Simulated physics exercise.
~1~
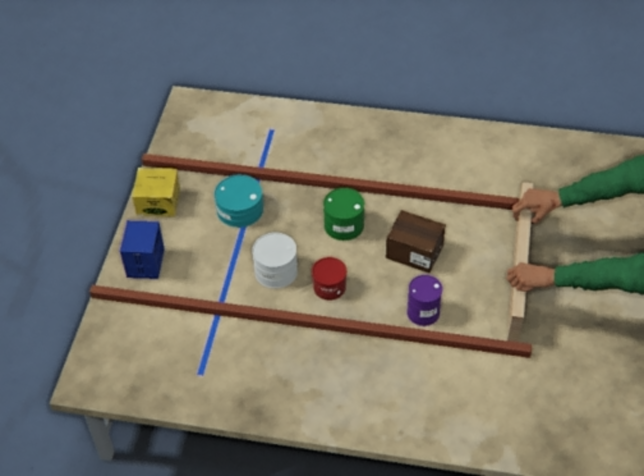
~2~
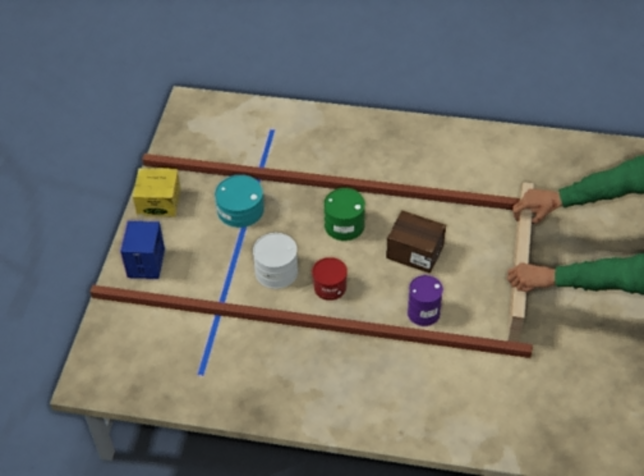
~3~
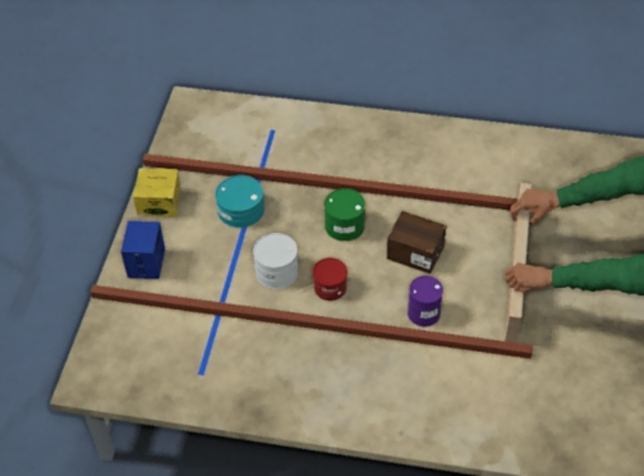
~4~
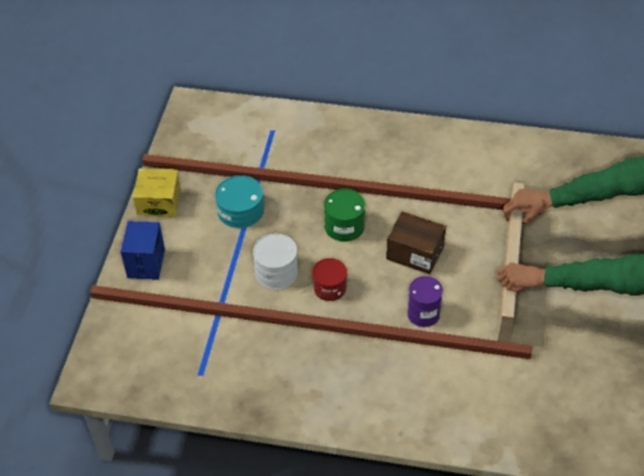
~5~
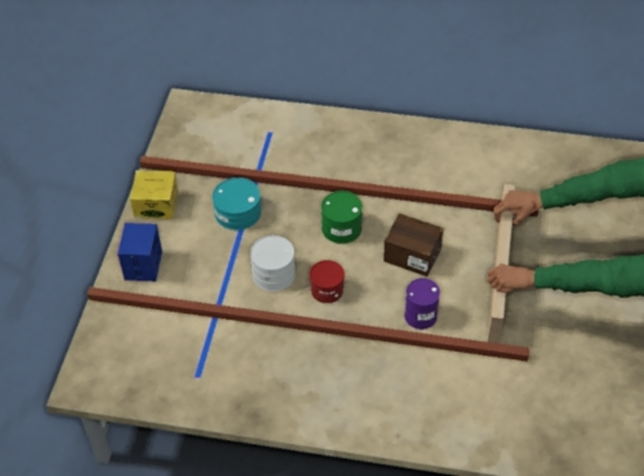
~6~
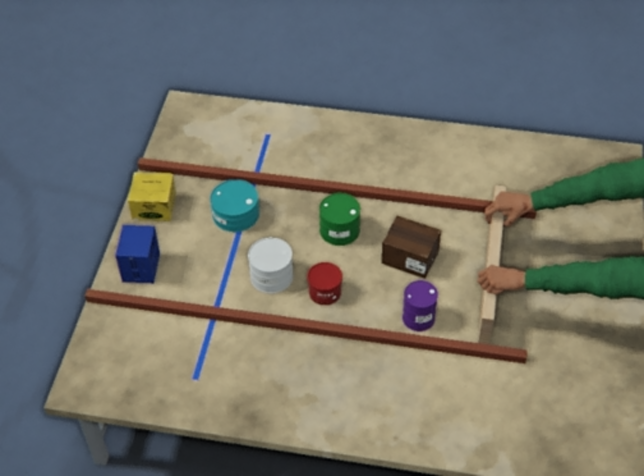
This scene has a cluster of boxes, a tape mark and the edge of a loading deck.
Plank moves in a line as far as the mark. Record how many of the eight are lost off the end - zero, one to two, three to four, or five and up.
Lost off the end: Zero.
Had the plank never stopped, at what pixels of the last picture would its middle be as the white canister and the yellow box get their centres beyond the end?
The middle is at (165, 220) when it's the white canister, and at (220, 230) when it's the yellow box.
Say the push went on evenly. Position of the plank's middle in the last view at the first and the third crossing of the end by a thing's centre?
Around (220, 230); afterwards around (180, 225).
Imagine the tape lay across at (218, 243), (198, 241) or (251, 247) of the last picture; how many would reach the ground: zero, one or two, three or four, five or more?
In the order of the places given: None; just one or two; not one.
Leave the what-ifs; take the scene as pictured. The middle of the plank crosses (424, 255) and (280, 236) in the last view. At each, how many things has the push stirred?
At first I count 2, and then 6.
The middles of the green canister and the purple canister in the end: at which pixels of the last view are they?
Final positions - green canister around (226, 196), purple canister around (203, 281).
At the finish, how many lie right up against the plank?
Number in contact with it: 4.
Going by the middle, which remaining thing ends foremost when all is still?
The yellow box winds up nearest.
A little later, none off yet; yellow box at rest near (153, 197); blue crate at rest near (138, 254); turquoise canister at rest near (235, 206).
Next, none off yet; yellow box at rest near (153, 197); blue crate at rest near (138, 254); turquoise canister shifted a little near (227, 202).
When it is over, the number that fall off is zero.
